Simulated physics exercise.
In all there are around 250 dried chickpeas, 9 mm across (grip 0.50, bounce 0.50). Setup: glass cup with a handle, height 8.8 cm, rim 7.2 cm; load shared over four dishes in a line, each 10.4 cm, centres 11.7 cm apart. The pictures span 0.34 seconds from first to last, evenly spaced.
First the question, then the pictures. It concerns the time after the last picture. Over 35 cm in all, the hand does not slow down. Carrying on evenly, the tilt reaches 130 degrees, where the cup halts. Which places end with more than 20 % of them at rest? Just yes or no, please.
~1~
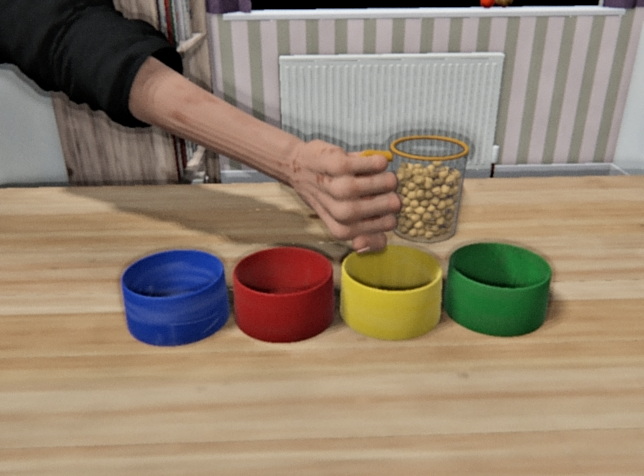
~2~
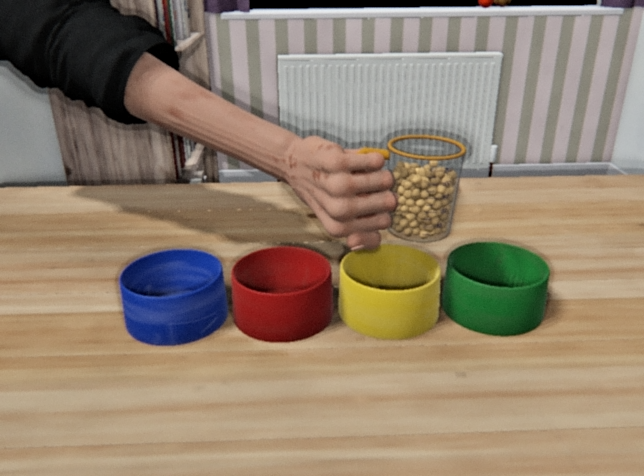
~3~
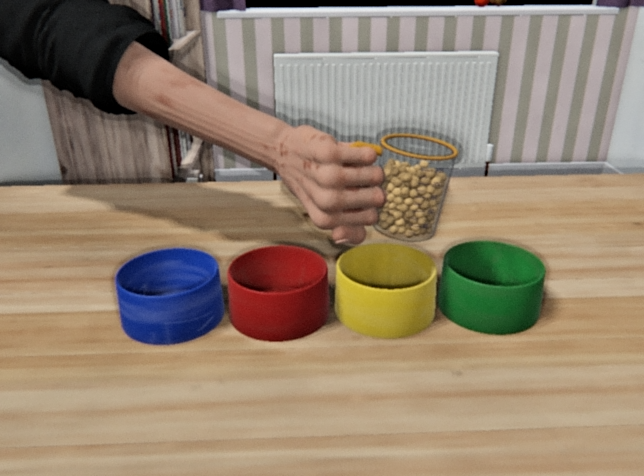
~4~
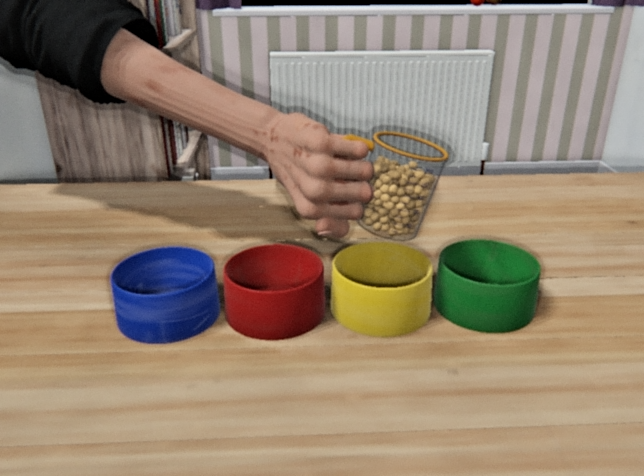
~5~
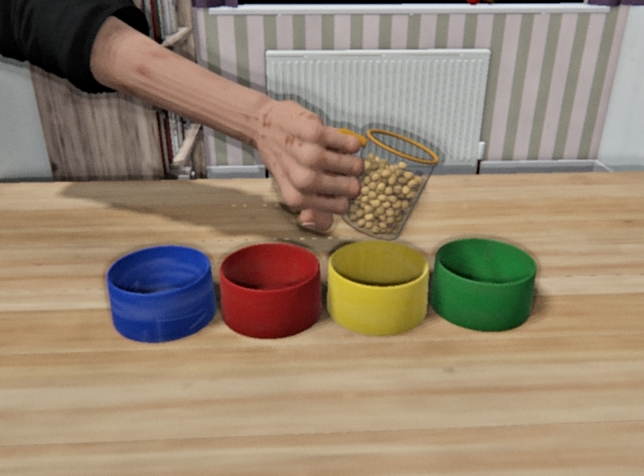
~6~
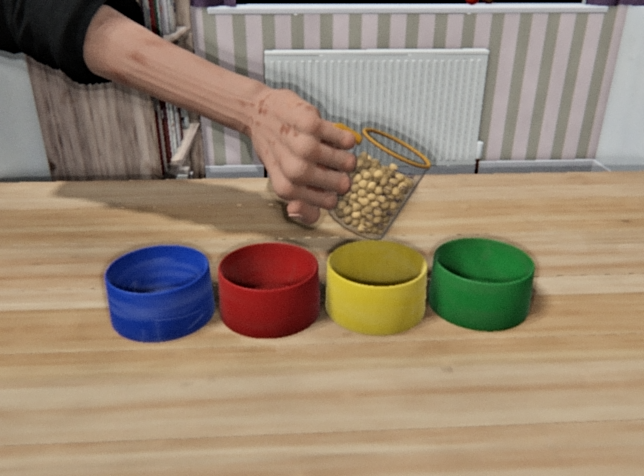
In short: Red yes, blue no, green no, yellow no, counter no.
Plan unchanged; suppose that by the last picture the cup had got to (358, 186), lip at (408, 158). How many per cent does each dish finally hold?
Red: 0 / blue: 90 / green: 0 / yellow: 0.
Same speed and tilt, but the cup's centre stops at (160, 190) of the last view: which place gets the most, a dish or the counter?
Red.
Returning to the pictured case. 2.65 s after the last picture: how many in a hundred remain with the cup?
Estimate: Some 0 %.
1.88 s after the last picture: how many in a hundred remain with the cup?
Close to 0 in a hundred.
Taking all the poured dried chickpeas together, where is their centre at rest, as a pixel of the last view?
In the last view, approximately (276, 294).
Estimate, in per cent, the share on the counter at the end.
The figure is about 5 percent.
Then, 1.13 s after the last picture, tilt 128 degrees; cup holds 40 %, red 50 %, yellow 5 %.
Then, 1.88 s after the last picture, tilt 130 degrees; cup holds 0 %, red 90 %, yellow 5 %.
Then, 2.65 s after the last picture, tilt 130 degrees; cup holds 0 %, red 90 %, yellow 5 %.
In the end, red 90 %, blue 0 %, green 0 %, yellow 5 %, counter 5 %.
